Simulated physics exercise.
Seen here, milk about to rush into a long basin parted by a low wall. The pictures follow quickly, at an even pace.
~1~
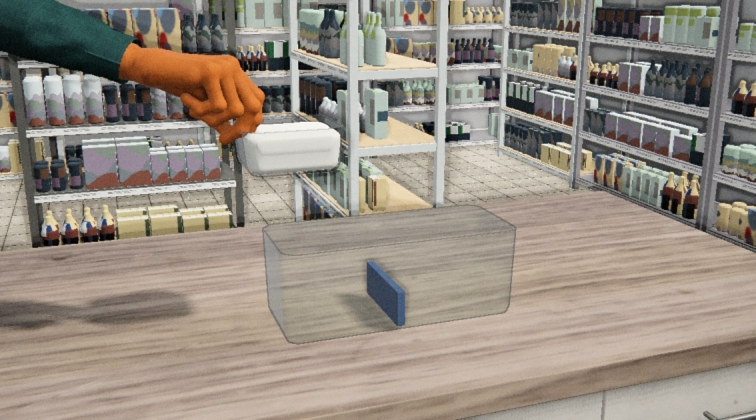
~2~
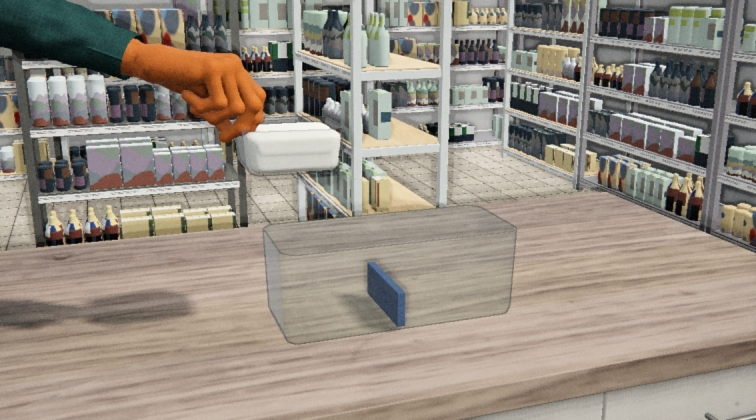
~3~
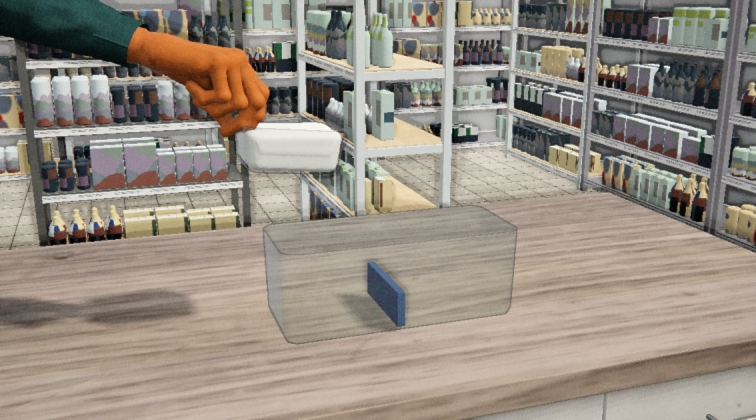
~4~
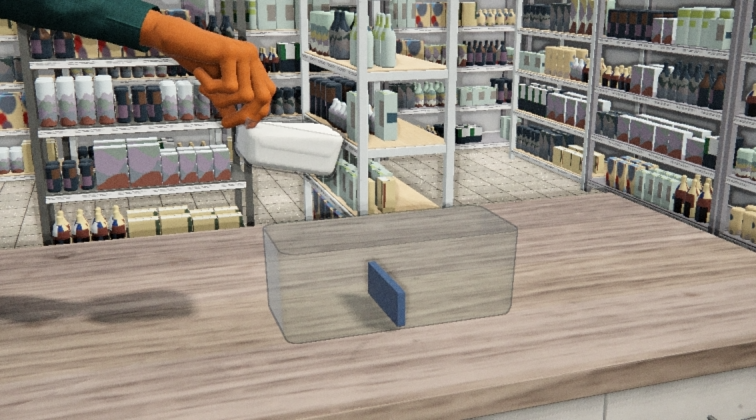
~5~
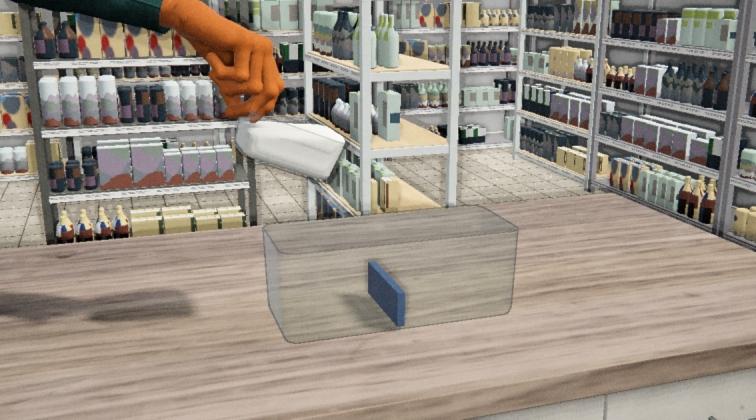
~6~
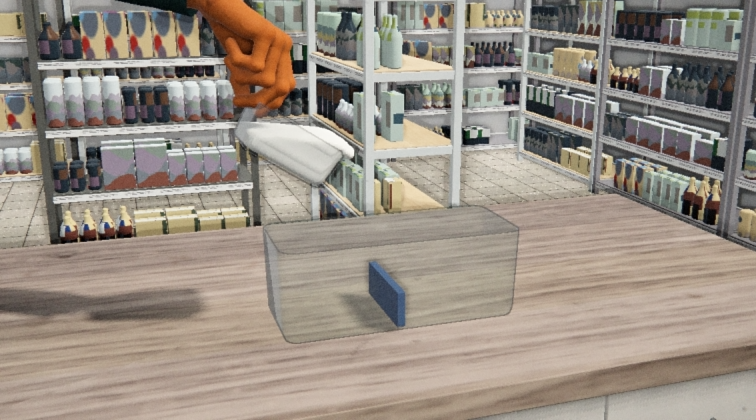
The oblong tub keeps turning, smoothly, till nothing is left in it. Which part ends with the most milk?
The left-hand part.
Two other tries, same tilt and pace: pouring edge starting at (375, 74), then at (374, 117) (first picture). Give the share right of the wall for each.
About 80 and 80 per cent.
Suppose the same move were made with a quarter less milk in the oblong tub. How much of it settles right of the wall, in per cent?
Roughly 10 in a hundred.
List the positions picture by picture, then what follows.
The first frame shows tilt 0°; pouring edge (334, 123); surface from (240, 133) to (331, 128); the long basin's rim runs from (271, 242) to (497, 218); the wall's top is at (385, 277).
The second frame shows tilt 1°; pouring edge (335, 124); surface from (240, 132) to (331, 128).
The third frame shows tilt 6°; pouring edge (336, 127); surface from (242, 130) to (333, 129).
The fourth frame shows tilt 13°; pouring edge (337, 132); surface from (243, 129) to (334, 130).
The fifth frame shows tilt 22°; pouring edge (338, 140); surface from (243, 128) to (335, 133); 3 per cent is over the edge.
The sixth frame shows tilt 33°; pouring edge (337, 149); surface from (240, 130) to (332, 140); 10 per cent is over the edge.
A moment on, the tilt is 95° and 11 per cent is still to pour, 31 is left of the wall and 22 right of it.
Next, the tilt is 106° and 1 per cent is still to pour, 65 is left of the wall and 30 right of it.
Then the tilt is 106° and 0 per cent is still to pour, 67 is left of the wall and 31 right of it.
Later the tilt is 106° and 0 per cent is still to pour, 67 is left of the wall and 31 right of it.
Finally, 67 per cent lies left of the wall, 31 right of it and 2 outside.
